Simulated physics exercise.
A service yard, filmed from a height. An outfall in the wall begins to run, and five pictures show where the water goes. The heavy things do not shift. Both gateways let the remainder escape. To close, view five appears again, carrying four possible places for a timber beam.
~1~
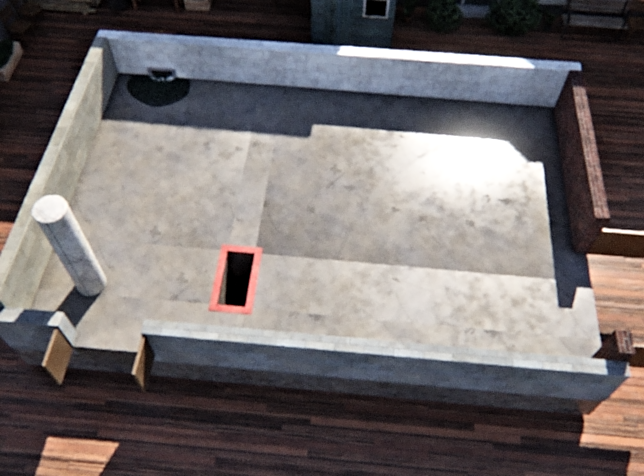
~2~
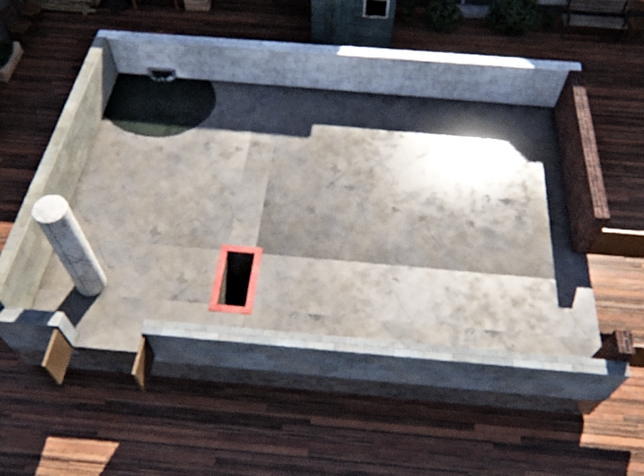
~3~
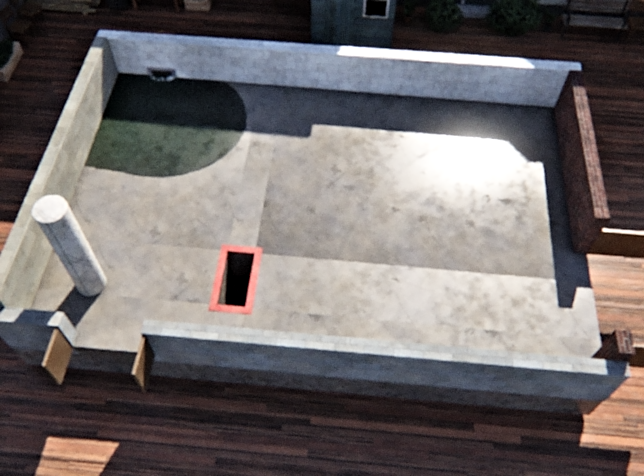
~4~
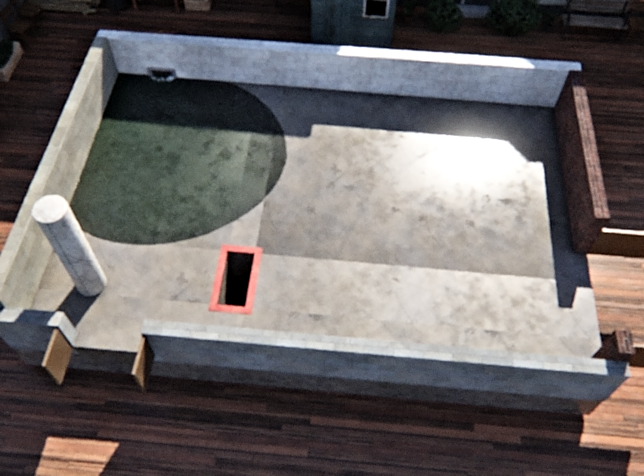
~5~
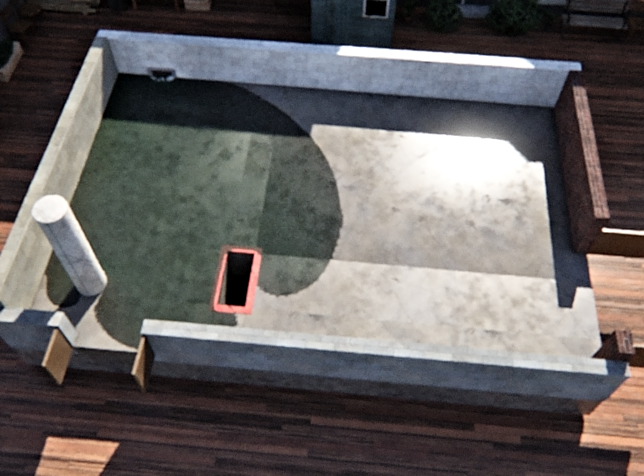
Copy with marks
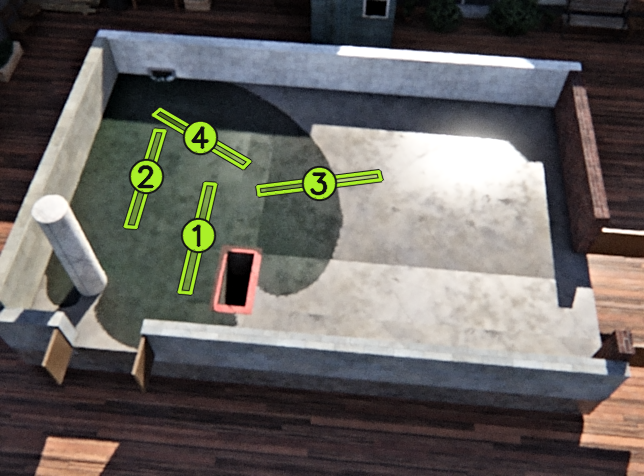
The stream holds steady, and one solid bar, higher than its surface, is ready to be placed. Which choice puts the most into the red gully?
Choose 3.
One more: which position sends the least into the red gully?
Position 1.
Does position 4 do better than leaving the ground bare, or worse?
Position 4 is worse.
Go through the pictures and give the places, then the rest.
Outfall at (162, 73); red gully at (236, 278); open gate at (582, 303); open gate at (116, 337); water covers 2 % of the ground and shows as far out as (130, 90); red gully still dry.
Water covers 6 % of the ground and shows as far out as (130, 131); red gully still dry.
Water covers 12 % of the ground and shows as far out as (185, 170); red gully still dry.
Water covers 23 % of the ground and shows as far out as (120, 241); red gully still dry.
Water covers 39 % of the ground and shows as far out as (301, 277); red gully taking water.
On the marked copy, 1 from (185, 292) to (210, 183); 2 from (130, 227) to (159, 130); 3 from (258, 190) to (379, 175); 4 from (156, 112) to (246, 164).
With 1, about 8 % of the stream runs into the red gully, about 91 % out by the gates.
With 2, about 19 % of the stream runs into the red gully, about 79 % out by the gates.
With 3, about 32 % of the stream runs into the red gully, about 66 % out by the gates.
With 4, about 18 % of the stream runs into the red gully, about 81 % out by the gates.
